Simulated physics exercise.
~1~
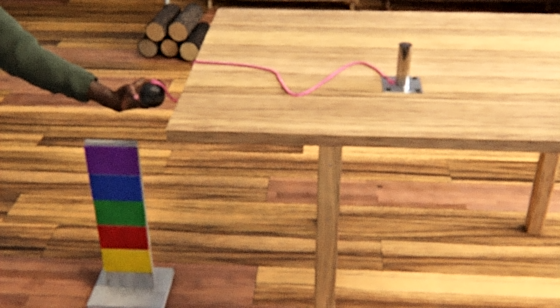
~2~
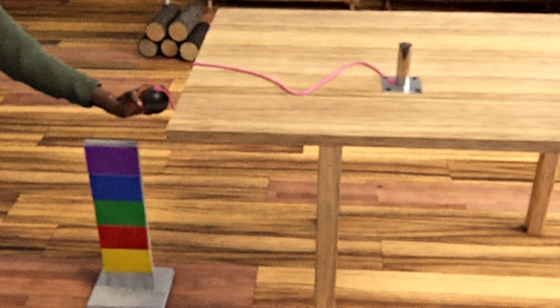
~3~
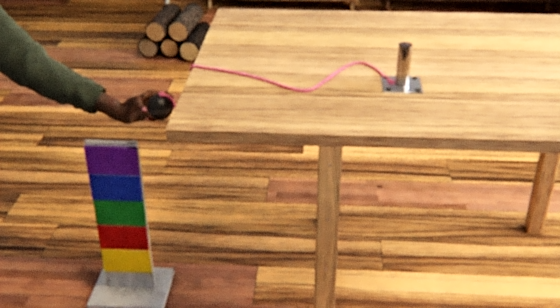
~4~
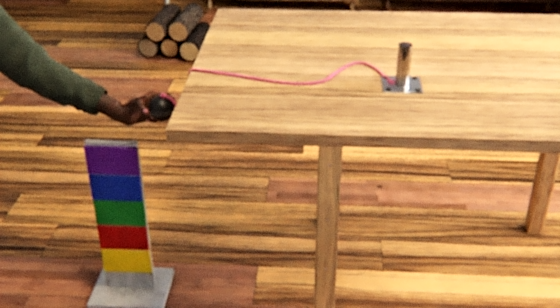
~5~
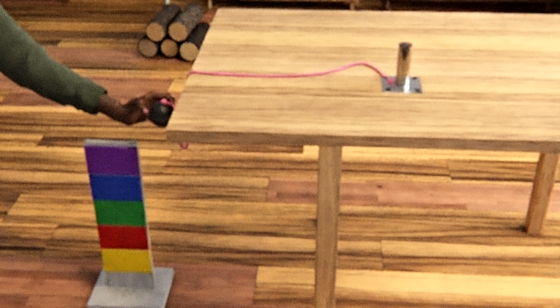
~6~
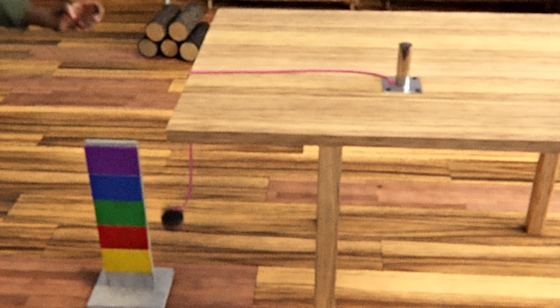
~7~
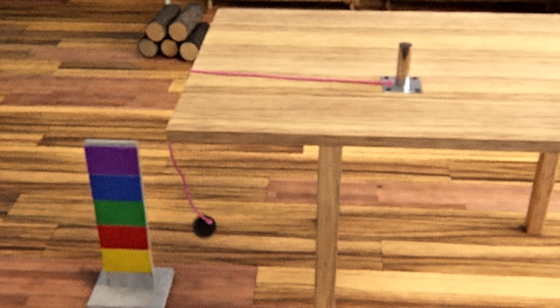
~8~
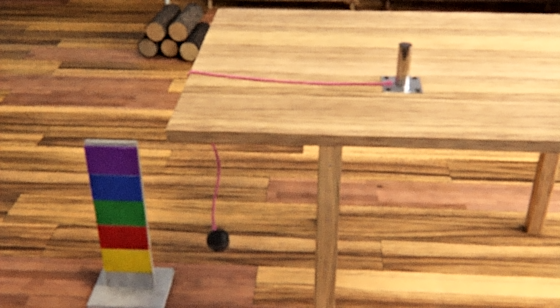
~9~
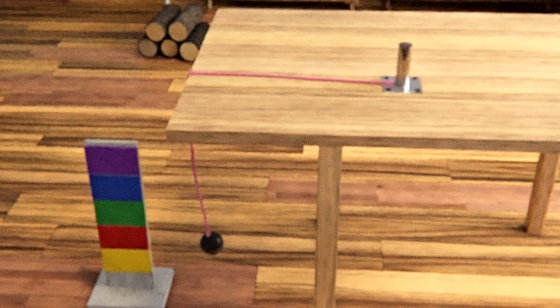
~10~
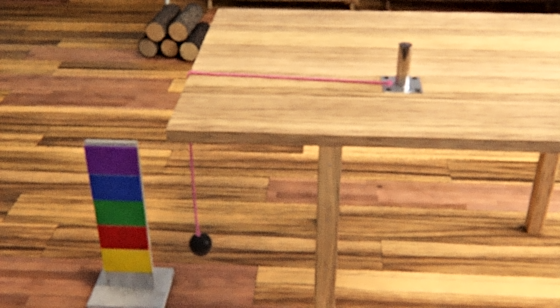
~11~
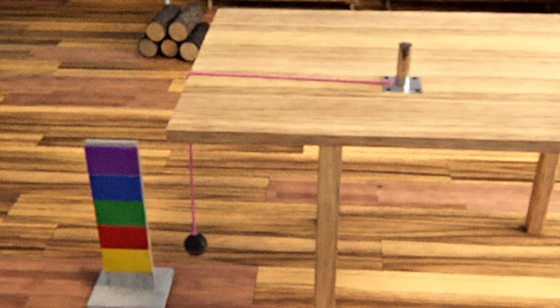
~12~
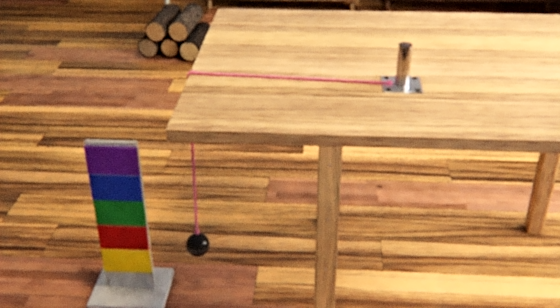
A hand held a black ball on a pink shoelace off the left end of a wooden table, then let go and drew back as the ball dropped, swung right and back, and hung level with the red band.
